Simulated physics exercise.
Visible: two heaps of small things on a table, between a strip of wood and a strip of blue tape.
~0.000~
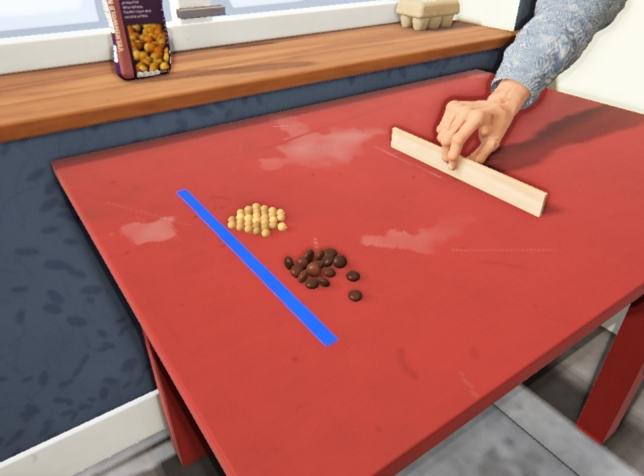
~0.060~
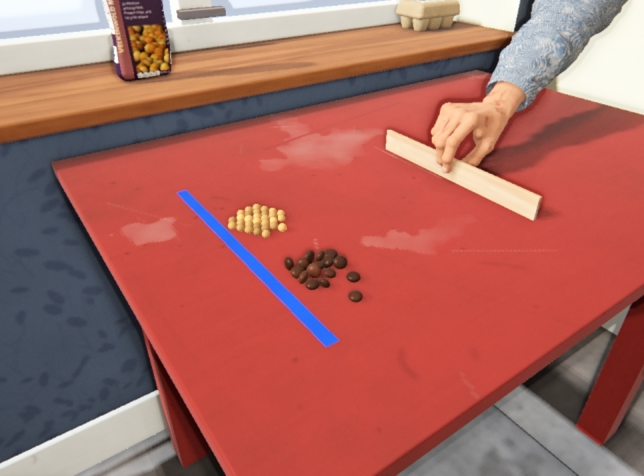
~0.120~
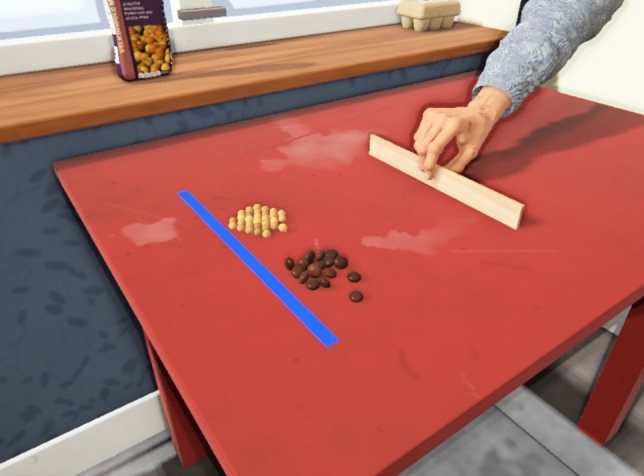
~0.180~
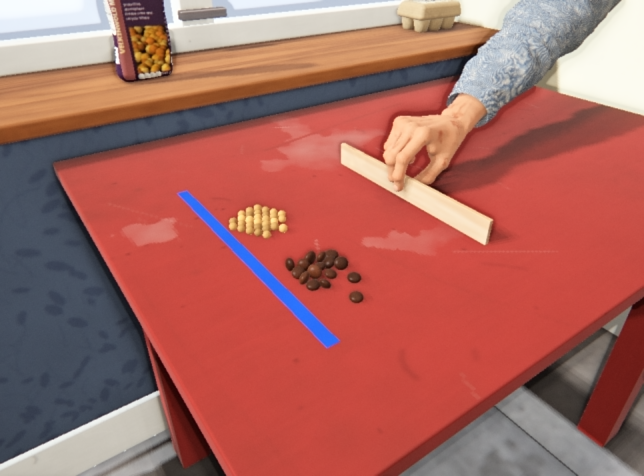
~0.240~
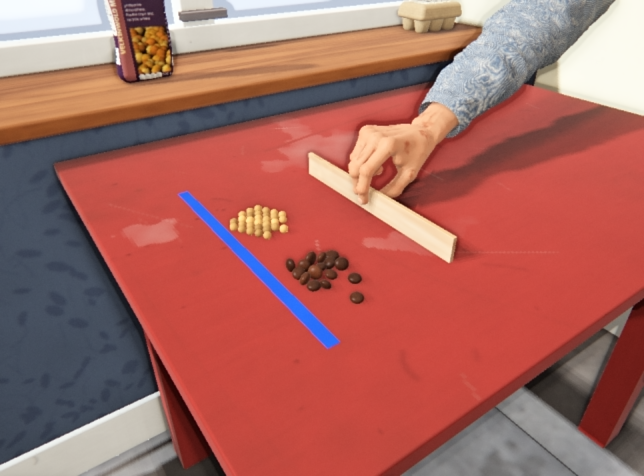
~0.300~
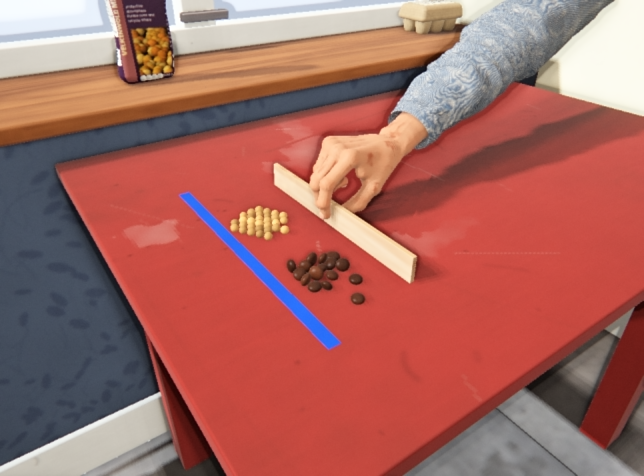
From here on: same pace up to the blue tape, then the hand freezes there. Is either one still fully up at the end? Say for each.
In the end the near portion partly falls. The far portion partly falls.
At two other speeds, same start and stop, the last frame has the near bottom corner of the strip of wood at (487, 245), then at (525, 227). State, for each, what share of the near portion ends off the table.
That works out to 0 % the first time and 0 % the other time.
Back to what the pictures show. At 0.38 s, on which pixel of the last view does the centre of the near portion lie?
Roughly pixel (298, 281).
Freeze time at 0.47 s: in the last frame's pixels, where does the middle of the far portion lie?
I'd mark it somewhere close to (140, 264).
Around 0.38 s, strip of wood still moving, near (274, 223); near portion all on the table, its front near (275, 313); far portion all on the table, its front near (196, 246).
Around 0.47 s, strip of wood stopped at the blue tape; near portion all on the table, its front near (208, 392); far portion all on the table, its front near (73, 294).
Around 0.75 s, strip of wood stopped at the blue tape; near portion about half over the edge; far portion all over the edge.
Finally (1.1 s), strip of wood stopped at the blue tape; near portion about two thirds over the edge; far portion all over the edge.
